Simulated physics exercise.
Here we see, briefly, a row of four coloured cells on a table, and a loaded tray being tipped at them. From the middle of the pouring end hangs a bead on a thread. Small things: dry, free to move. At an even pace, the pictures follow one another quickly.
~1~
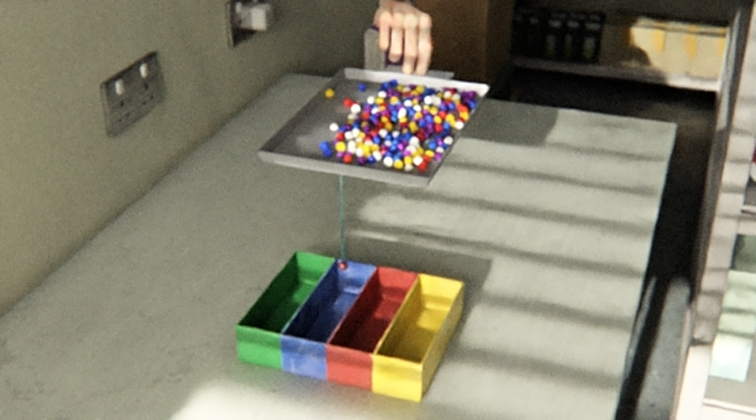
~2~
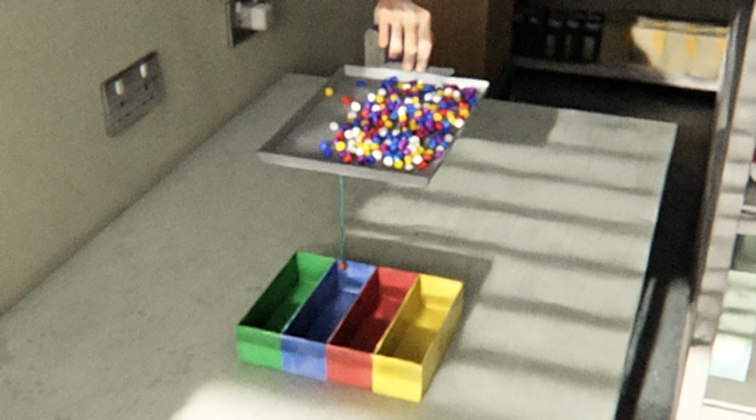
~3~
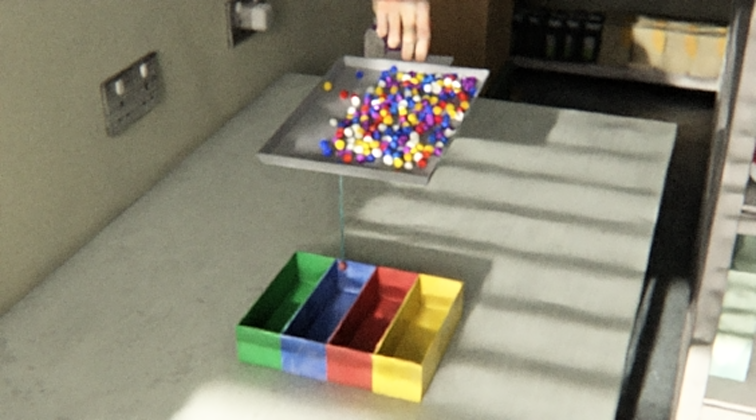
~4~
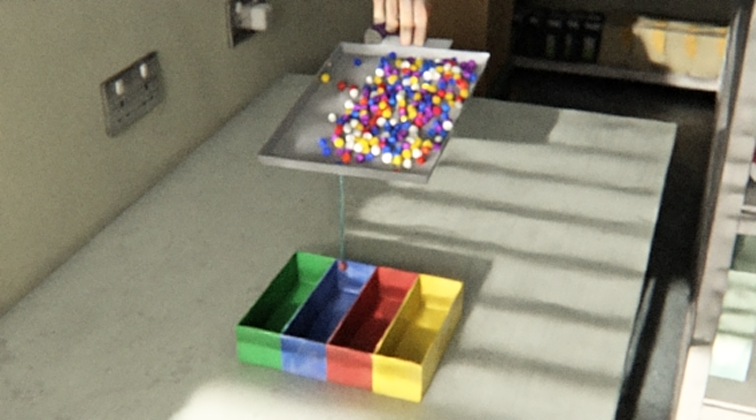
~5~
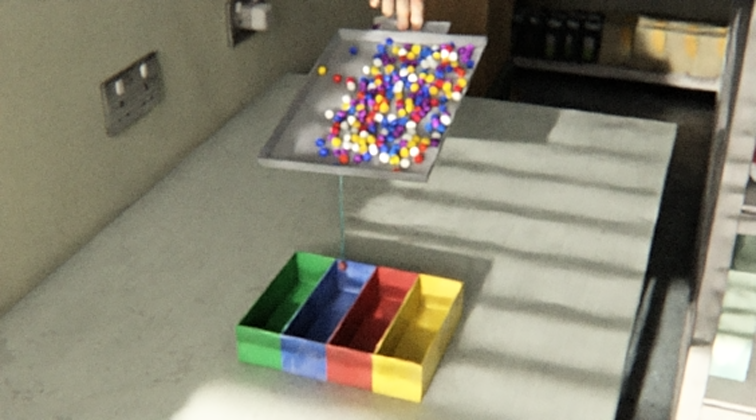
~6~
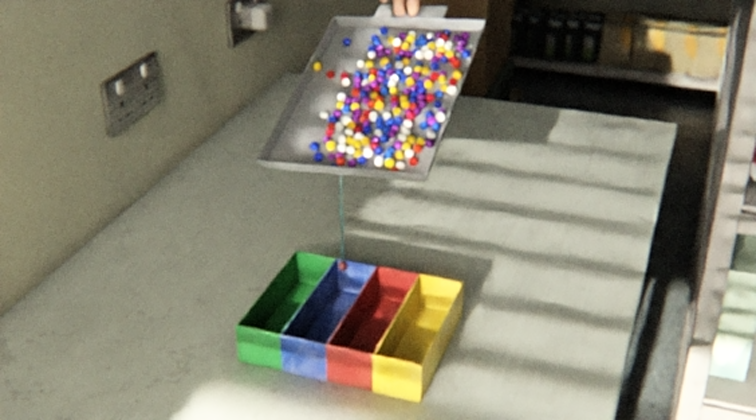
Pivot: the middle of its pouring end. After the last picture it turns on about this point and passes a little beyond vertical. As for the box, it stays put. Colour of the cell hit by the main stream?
Green.
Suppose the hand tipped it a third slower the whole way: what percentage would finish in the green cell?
That comes out at roughly 40 per cent.
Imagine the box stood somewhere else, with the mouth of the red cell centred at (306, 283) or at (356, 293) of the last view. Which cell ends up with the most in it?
The first placing favours the cell in blue, while the second favours green.
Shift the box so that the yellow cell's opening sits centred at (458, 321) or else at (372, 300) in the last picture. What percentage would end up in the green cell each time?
That makes 10 per cent, followed by 40 per cent.
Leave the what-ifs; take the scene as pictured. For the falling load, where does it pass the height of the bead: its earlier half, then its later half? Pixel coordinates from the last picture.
The leading part at (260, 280), the rest of it at (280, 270).
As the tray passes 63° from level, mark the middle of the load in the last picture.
Near (293, 178).
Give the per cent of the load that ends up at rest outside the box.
50 per cent.
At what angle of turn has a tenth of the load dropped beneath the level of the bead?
Angle reached: About 60°.
Shortly afterwards, tray tipped steeply; near half on the tray; a little in the green cell; only a few in the blue cell; only a few in the red cell; near a third falling or outside the box.
Next, tray tipped past a quarter turn; only a few on the tray; near a quarter in the green cell; a little in the blue cell; a little in the red cell; near half falling or outside the box.
Some moments later, tray tipped past a quarter turn; near a quarter in the green cell; a little in the blue cell; a little in the red cell; near half falling or outside the box.
In the end, tray tipped past a quarter turn; near a quarter in the green cell; a little in the blue cell; a little in the red cell; none at all in the yellow cell; near half outside the box.
